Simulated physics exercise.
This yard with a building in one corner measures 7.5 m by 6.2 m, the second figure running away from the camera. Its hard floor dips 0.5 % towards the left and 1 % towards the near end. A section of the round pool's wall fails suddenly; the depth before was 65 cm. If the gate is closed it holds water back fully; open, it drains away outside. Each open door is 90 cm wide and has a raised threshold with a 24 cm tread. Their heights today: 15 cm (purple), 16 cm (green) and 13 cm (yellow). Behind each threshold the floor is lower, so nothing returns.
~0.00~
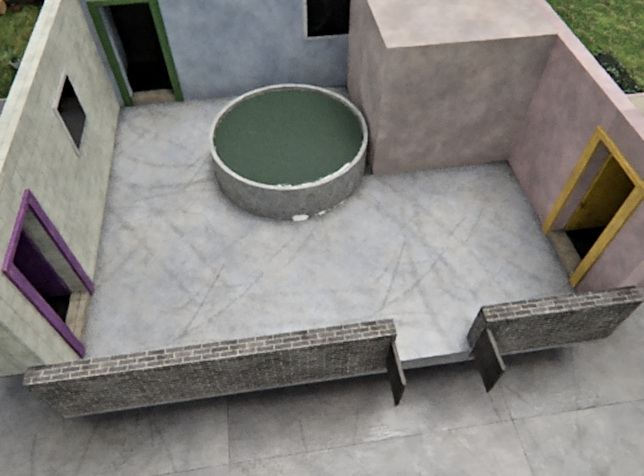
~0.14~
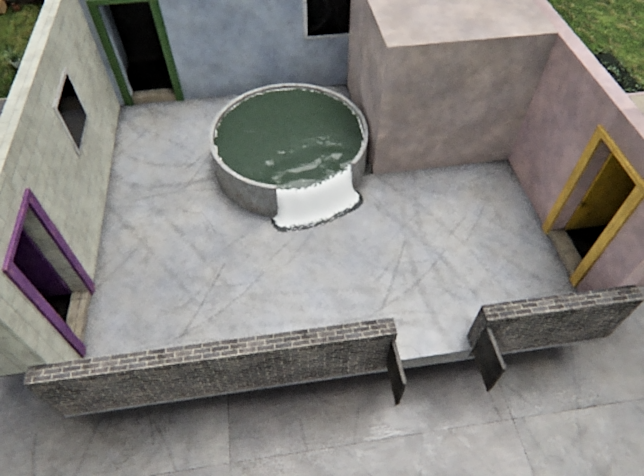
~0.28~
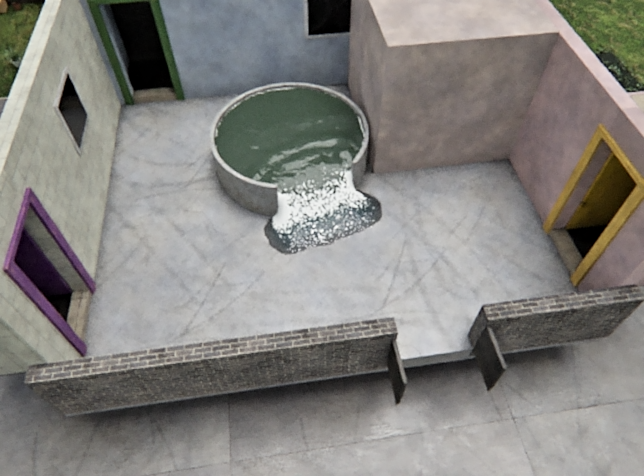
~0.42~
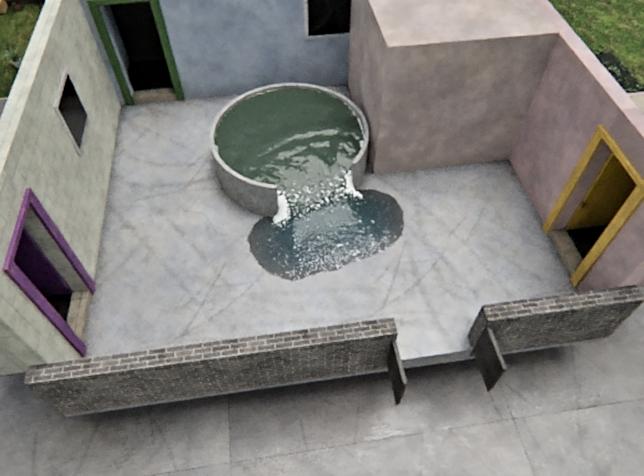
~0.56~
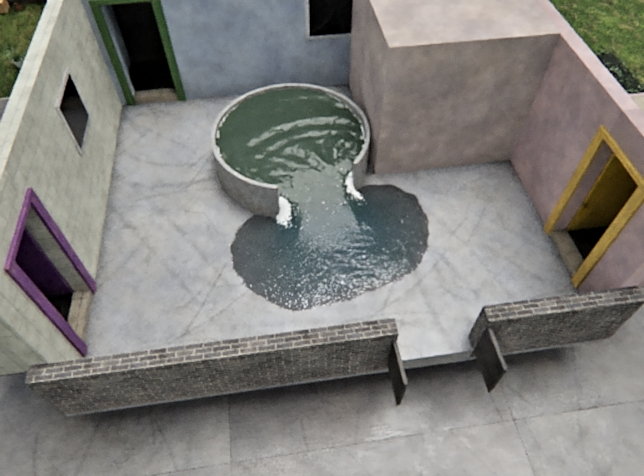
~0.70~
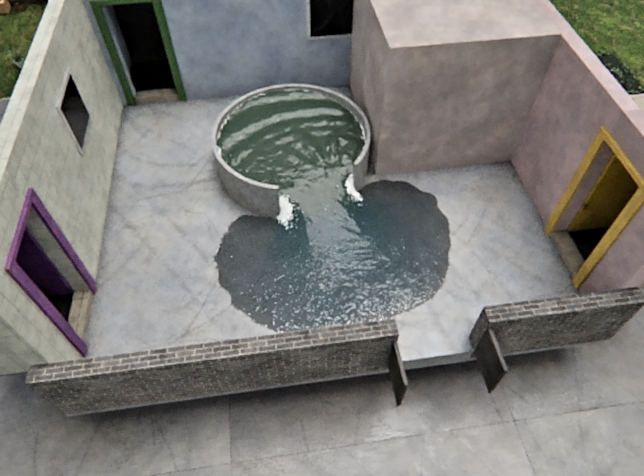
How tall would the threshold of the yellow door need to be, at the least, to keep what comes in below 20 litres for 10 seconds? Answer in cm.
At least 11.5 cm or so.
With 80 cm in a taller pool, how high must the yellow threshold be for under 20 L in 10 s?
Some 16 cm.
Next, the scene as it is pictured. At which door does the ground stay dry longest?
Last comes the green one.
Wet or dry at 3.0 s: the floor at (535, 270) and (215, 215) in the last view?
In that order: Wet, dry.
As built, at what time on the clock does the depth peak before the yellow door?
At about 3.0 s.
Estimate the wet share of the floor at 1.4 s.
Some 35 per cent of it.
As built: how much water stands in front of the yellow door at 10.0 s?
Some 3.5 cm.
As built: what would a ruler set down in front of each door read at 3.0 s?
In cm: Purple 15, green 0, yellow 17.
After 1.4 s water covers 35 % of the floor, deepest (37 cm) near (363, 350); it has not reached the yellow door.
After 3.0 s water covers 50 % of the floor, deepest (30 cm) near (576, 321); 17 cm at the yellow door, 3 litres in over its 13 cm threshold.
After 10.0 s water covers 100 % of the floor, deepest (16 cm) near (80, 388); 4 cm at the yellow door, 12 litres in over its 13 cm threshold.
At the yellow door as built, the water arrived by 2.0 s and peaked near 17 cm at 3.0 s.
With a threshold of 9.5 cm, 39 litres would have come in within the 10 s; with 12.5 cm, 14 litres. So under 20 litres takes about 11.5 cm.
